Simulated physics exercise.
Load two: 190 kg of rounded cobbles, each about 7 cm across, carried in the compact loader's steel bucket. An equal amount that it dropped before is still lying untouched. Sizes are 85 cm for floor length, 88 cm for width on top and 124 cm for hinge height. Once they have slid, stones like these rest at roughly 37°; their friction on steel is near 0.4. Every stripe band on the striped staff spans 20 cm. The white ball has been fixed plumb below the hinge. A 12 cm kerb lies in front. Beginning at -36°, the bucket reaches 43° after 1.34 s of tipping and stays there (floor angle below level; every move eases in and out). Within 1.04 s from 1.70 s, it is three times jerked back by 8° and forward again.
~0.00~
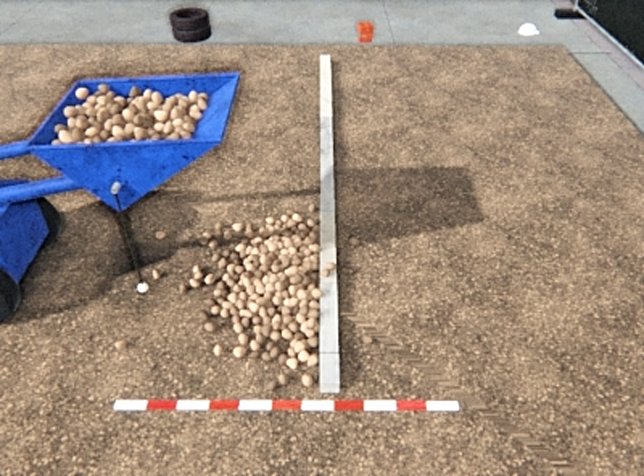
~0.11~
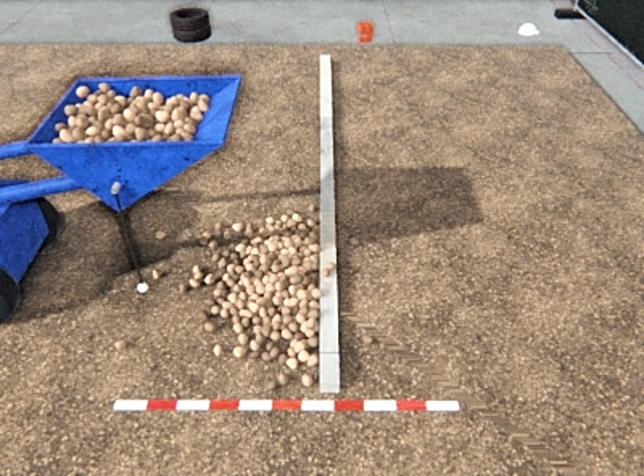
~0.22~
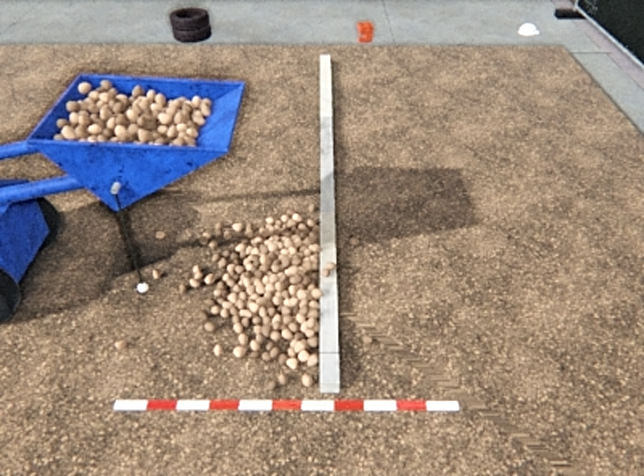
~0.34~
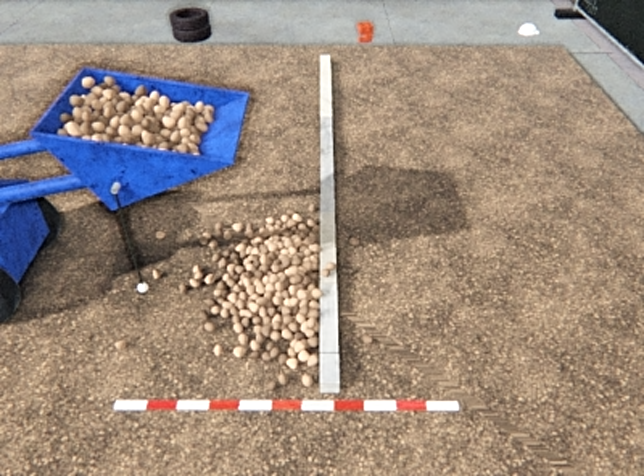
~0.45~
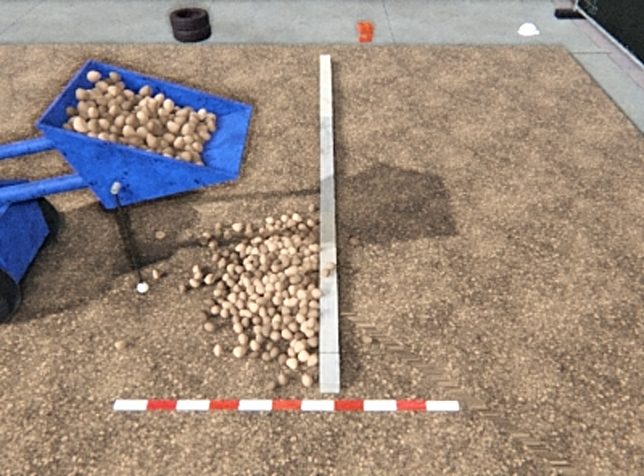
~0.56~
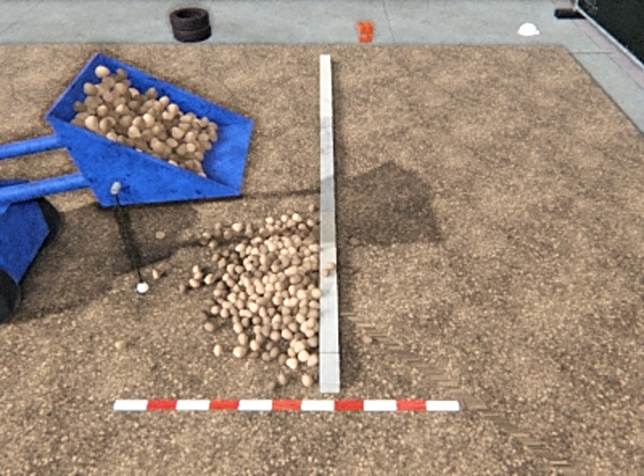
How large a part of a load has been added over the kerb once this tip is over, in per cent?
Around 6 per cent is added.
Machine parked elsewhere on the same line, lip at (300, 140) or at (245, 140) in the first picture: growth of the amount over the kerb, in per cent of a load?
Near 60 in a hundred first, near 15 in a hundred second.
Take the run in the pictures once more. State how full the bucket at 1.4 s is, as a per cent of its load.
It holds some 40 per cent.
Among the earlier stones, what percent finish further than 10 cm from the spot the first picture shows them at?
5 %.
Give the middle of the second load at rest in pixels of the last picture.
Their centre ends up near (269, 270).
After 1.0 s the floor is at 31°; in per cent of one load, 100 in the bucket, 99 on this side of the kerb, 1 over the kerb; the foremost stones are at (330, 281).
After 1.4 s the floor is at 43°; in per cent of one load, 42 in the bucket, 158 on this side of the kerb, 1 over the kerb; the foremost stones are at (330, 276).
After 3.2 s the floor is at 43°; in per cent of one load, 0 in the bucket, 193 on this side of the kerb, 7 over the kerb; the foremost stones are at (420, 299).
After 5.6 s the floor is at 43°; in per cent of one load, 0 in the bucket, 193 on this side of the kerb, 7 over the kerb; the foremost stones are at (420, 299). Net gain over the kerb, 6.
